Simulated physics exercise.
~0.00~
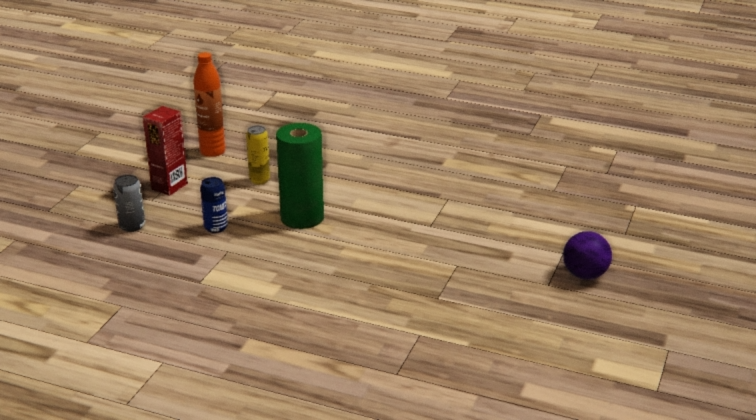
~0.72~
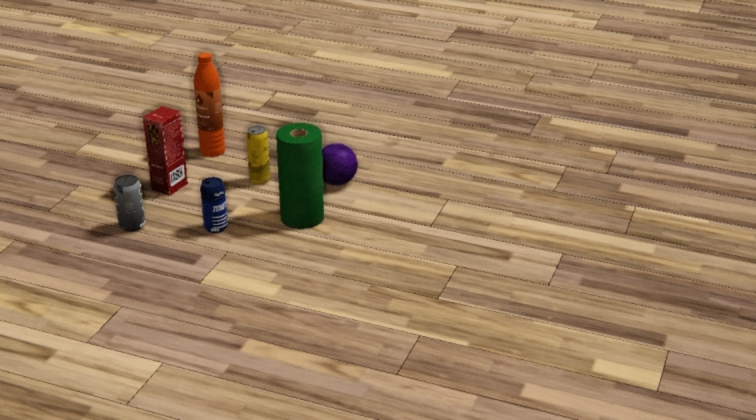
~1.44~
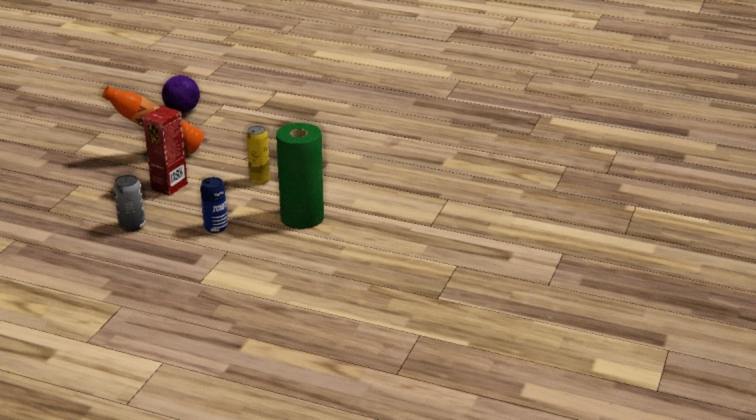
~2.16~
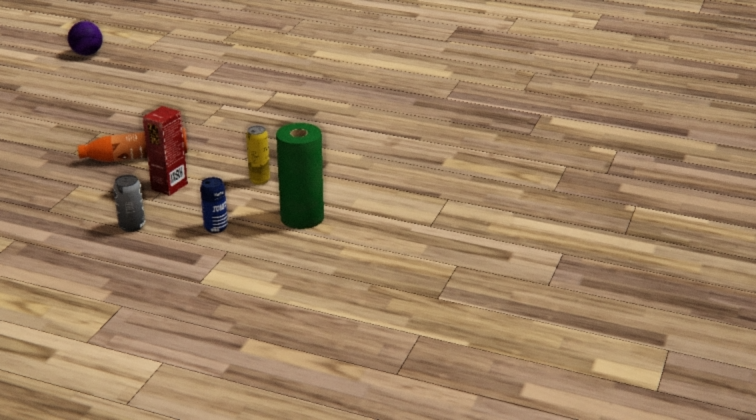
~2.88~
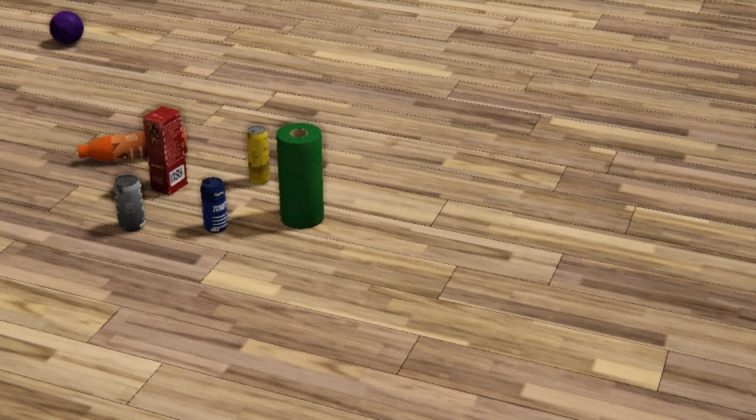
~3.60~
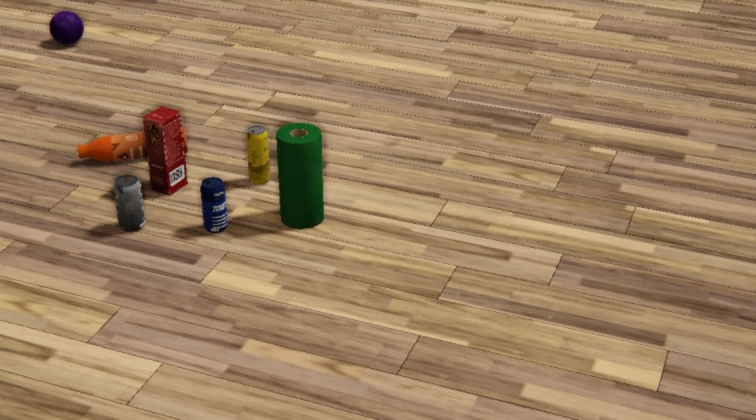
On a wooden floor, a purple ball rolls left, the orange bottle topples, five objects stay standing.
